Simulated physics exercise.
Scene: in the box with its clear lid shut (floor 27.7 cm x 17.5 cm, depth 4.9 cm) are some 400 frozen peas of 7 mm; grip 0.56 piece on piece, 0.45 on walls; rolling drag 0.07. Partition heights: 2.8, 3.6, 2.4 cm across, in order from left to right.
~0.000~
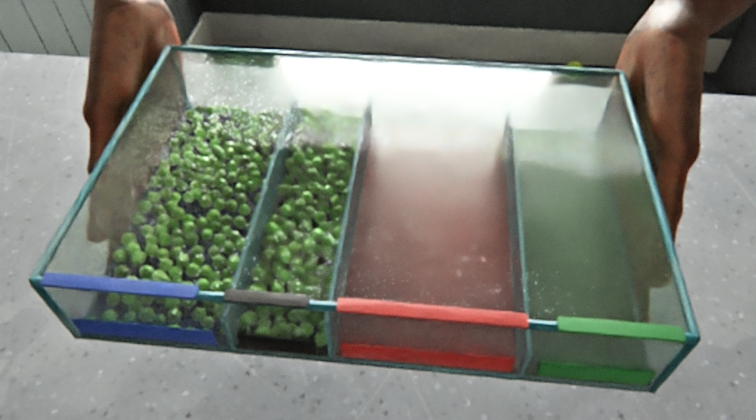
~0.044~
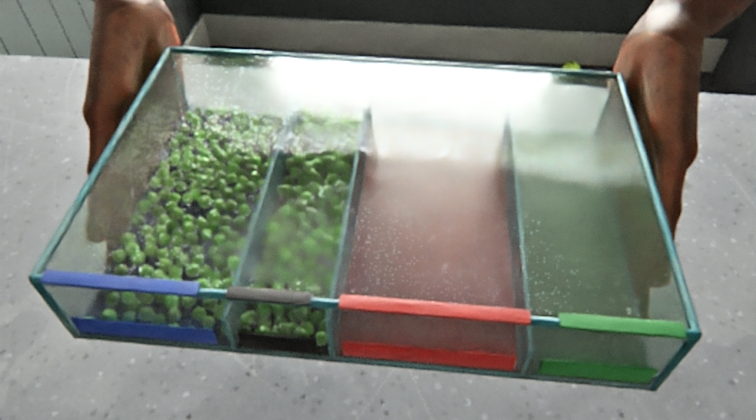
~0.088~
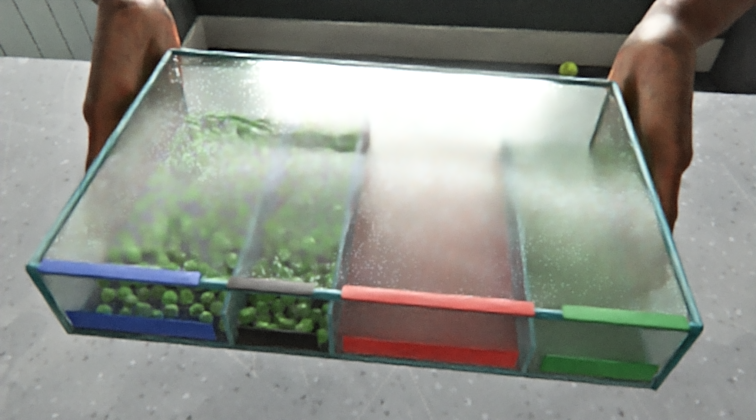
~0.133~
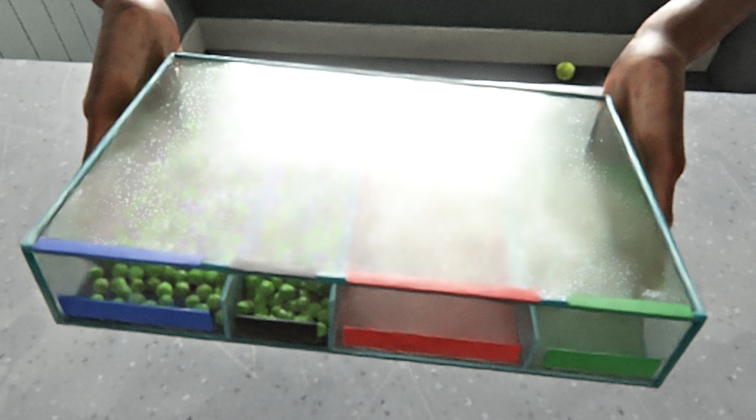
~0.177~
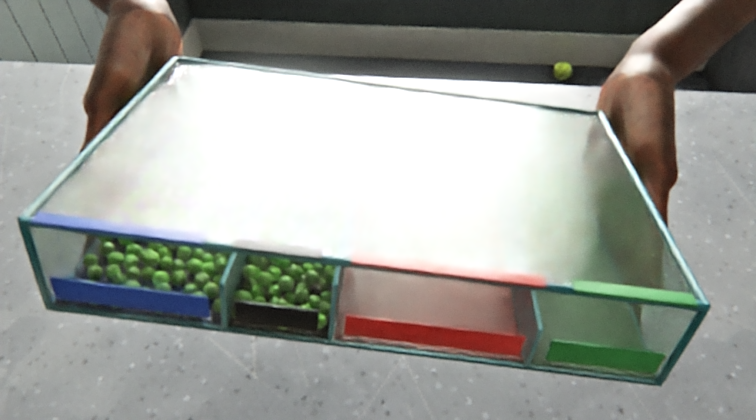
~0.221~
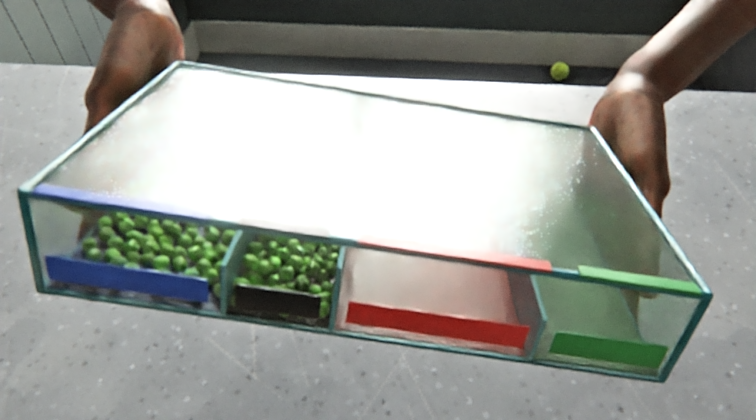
At first, two hands hold a clear, lidded box nearly level, with green peas filling the blue and black sections and none in the red or green. The hands then tilt it backward, raising the front edge, as white glare spreads across the lid and the peas stay in their two left sections.
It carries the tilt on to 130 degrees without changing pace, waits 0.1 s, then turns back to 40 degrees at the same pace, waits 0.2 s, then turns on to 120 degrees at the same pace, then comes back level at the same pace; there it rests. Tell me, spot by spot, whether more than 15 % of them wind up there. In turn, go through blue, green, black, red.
Blue: They do; green: They do not; black: They do; red: They do not.
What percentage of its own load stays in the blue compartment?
My estimate is some 90 in a hundred.
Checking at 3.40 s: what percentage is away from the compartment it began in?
Share away from original compartment at stated time: Approx. 15 %.
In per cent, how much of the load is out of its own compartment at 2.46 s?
My estimate is about 10 percent at that moment.
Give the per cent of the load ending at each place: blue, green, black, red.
Final tally in a hundred - blue 45, green 10, black 45, red 0.
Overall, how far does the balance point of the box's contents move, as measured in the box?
Roughly 6.0 cm.
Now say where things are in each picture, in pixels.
The first frame shows box at (352, 315); tilt 0 degrees; blue 50 %, black 50 %.
The second frame shows box at (353, 312); tilt 1 degrees.
The third frame shows box at (356, 304); tilt 4 degrees; low side back.
The fourth frame shows box at (360, 290); tilt 9 degrees; low side back.
The fifth frame shows box at (364, 273); tilt 15 degrees; low side back.
The sixth frame shows box at (370, 255); tilt 20 degrees; low side back; blue 50 %, black 50 %. It turns about 125 degrees a second.
After 1.44 s, tilt 115 degrees; blue 45 %, green 5 %, black 50 %; middle of all pieces near (256, 222).
Then, at 2.46 s, tilt 52 degrees; blue 45 %, green 5 %, black 50 %; middle of all pieces near (296, 174).
After 3.40 s, tilt 86 degrees; blue 45 %, green 10 %, black 45 %; middle of all pieces near (283, 209).
After 4.30 s, tilt 0 degrees; blue 45 %, green 10 %, black 45 %; middle of all pieces near (308, 130).
In the end, at 4.9 s, blue 45 %, green 10 %, black 45 %, red 0 %.
